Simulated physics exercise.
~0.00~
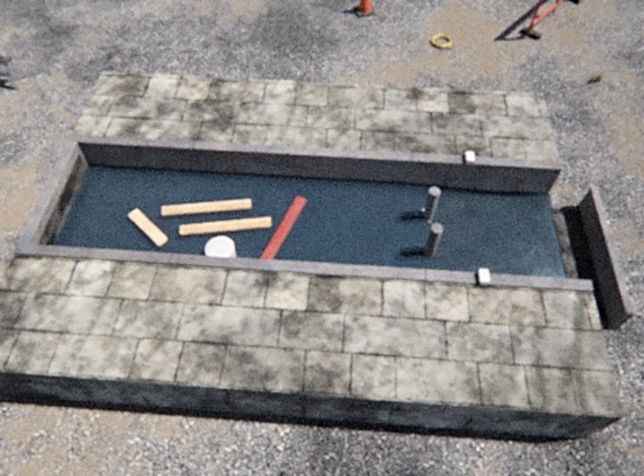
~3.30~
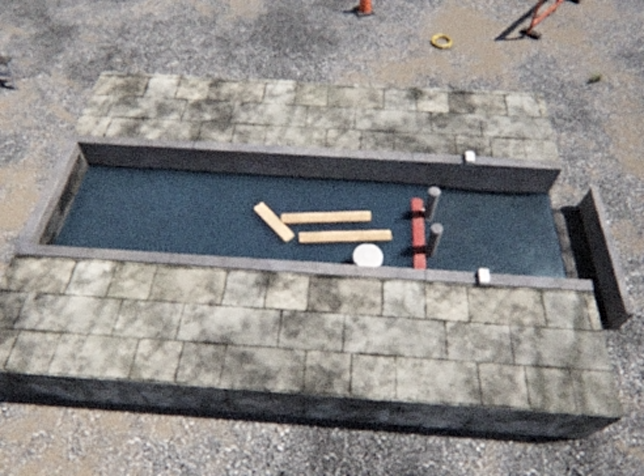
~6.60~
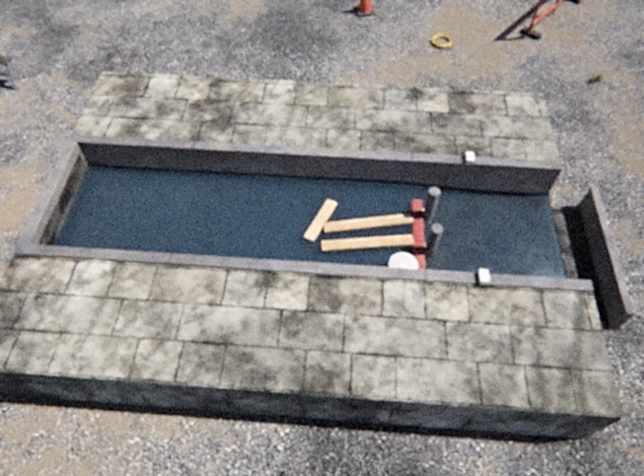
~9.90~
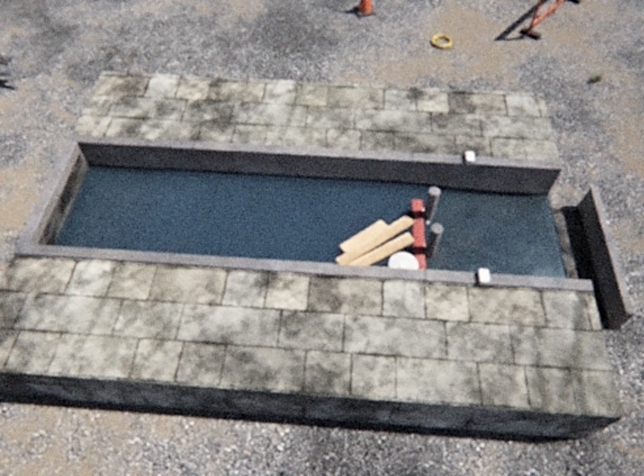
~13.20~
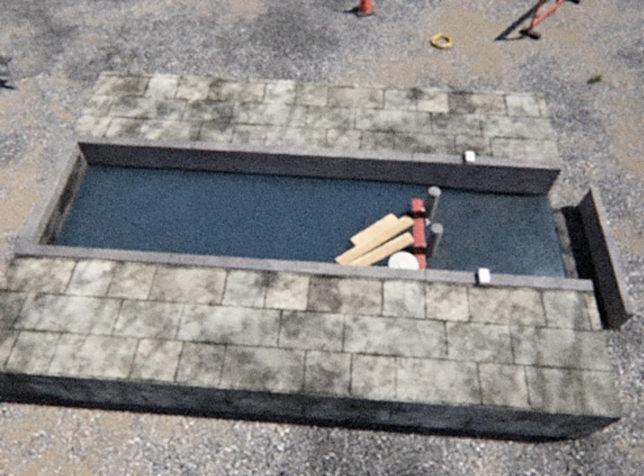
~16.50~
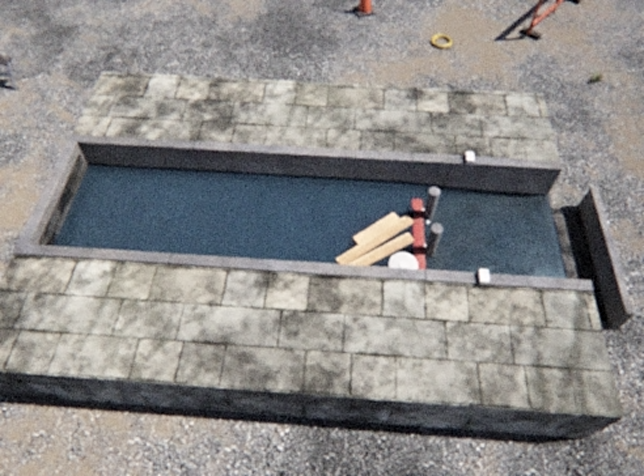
Red plank drifting right along a water channel, lodging against two posts, with pale planks and a white disc piling up behind it.
